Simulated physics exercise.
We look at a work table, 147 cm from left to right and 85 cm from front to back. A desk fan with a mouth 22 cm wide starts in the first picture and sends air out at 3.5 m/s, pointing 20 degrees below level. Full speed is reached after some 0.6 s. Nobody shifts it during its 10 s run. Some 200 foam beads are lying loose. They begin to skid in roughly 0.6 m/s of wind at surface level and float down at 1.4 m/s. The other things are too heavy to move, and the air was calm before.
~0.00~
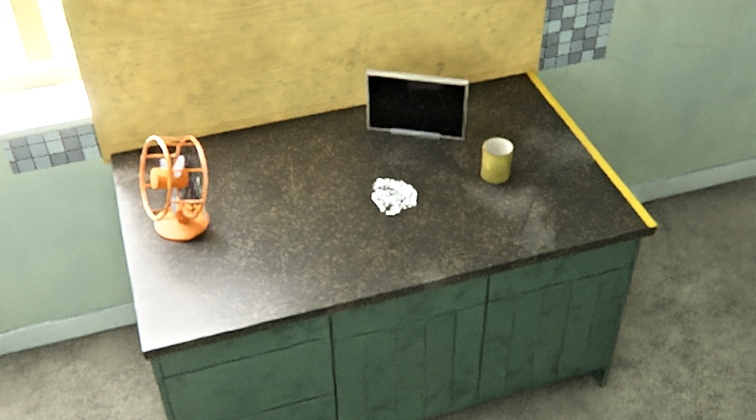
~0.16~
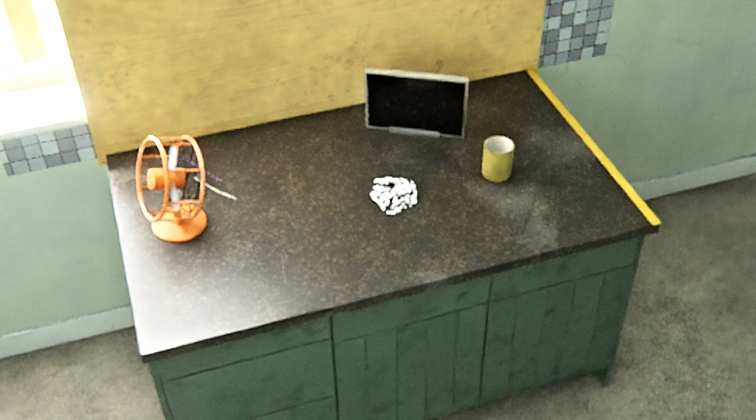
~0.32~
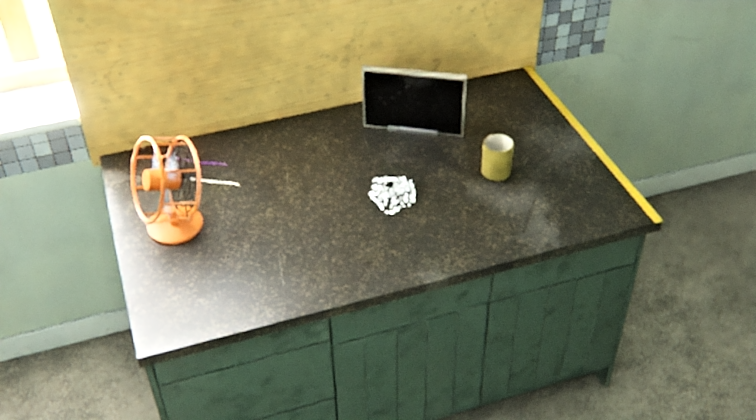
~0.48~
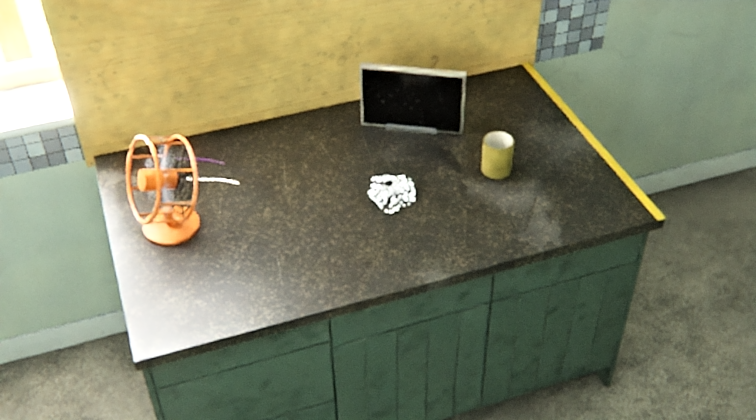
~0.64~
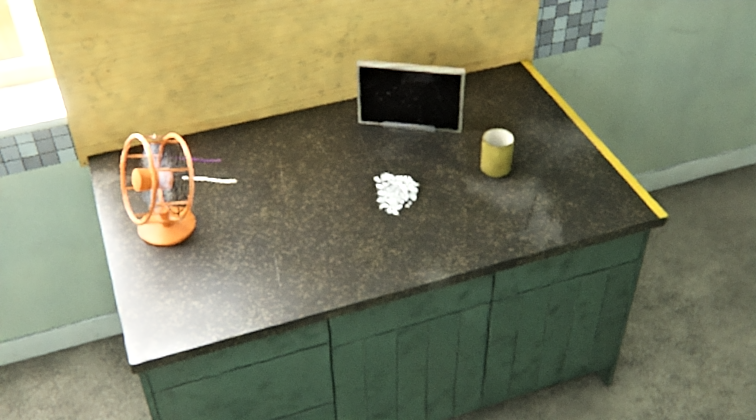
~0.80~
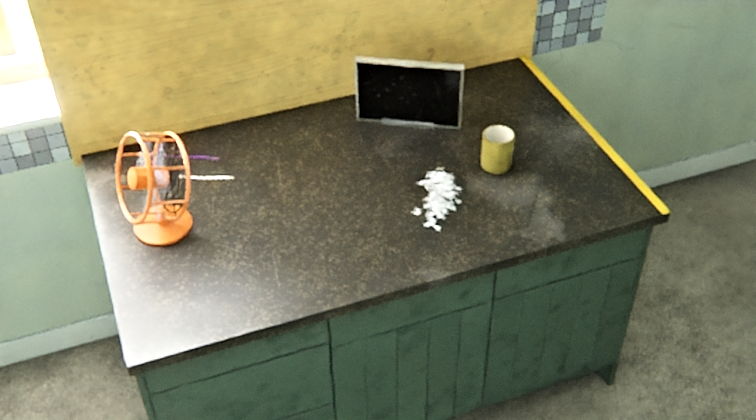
In the video, an orange desk fan blows across a dark countertop, its ribbons streaming to the right toward a pile of small white pieces, which stays still at first, then spreads and slides right toward a yellow mug.
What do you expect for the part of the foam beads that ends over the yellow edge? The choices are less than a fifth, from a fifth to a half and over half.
The share over the yellow edge is between a fifth and a half.
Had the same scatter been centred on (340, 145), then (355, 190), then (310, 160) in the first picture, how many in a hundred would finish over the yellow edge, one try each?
In turn about 90 %, 50 %, 90 %.
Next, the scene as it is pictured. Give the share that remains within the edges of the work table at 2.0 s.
Some 5 per cent.
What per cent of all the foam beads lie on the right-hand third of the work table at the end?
Near 0 %.
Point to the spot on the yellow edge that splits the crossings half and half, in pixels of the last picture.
At about (656, 196).
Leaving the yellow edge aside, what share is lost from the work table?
About 70 %.
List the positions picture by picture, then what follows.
In the first picture, the middle of the foam beads is near (395, 195), none has stirred yet and the mouth of the desk fan is at (173, 178).
In the second picture, the middle of the foam beads is near (396, 194), none has stirred yet and the yellow edge is centred on (590, 138).
In the third picture, the middle of the foam beads is near (394, 193), none has stirred yet, the top of a laptop is at (414, 71) and the top of a mug is at (499, 143).
In the fourth picture, the middle of the foam beads is near (393, 192) and none has stirred yet.
In the fifth picture, the middle of the foam beads is near (397, 191), the farthest in sight from the desk fan is at (417, 185) and about 35 % have left their places.
In the sixth picture, the middle of the foam beads is near (442, 198), the farthest in sight from the desk fan is at (460, 189) and all have left their places.
After 2.0 s the count stands so, 27 % are over the yellow edge.
After 3.2 s the count stands so, 32 % are over the yellow edge.
After 5.5 s the count stands so, 32 % are over the yellow edge.
After 10.0 s, at the end, 32 % are over the yellow edge.
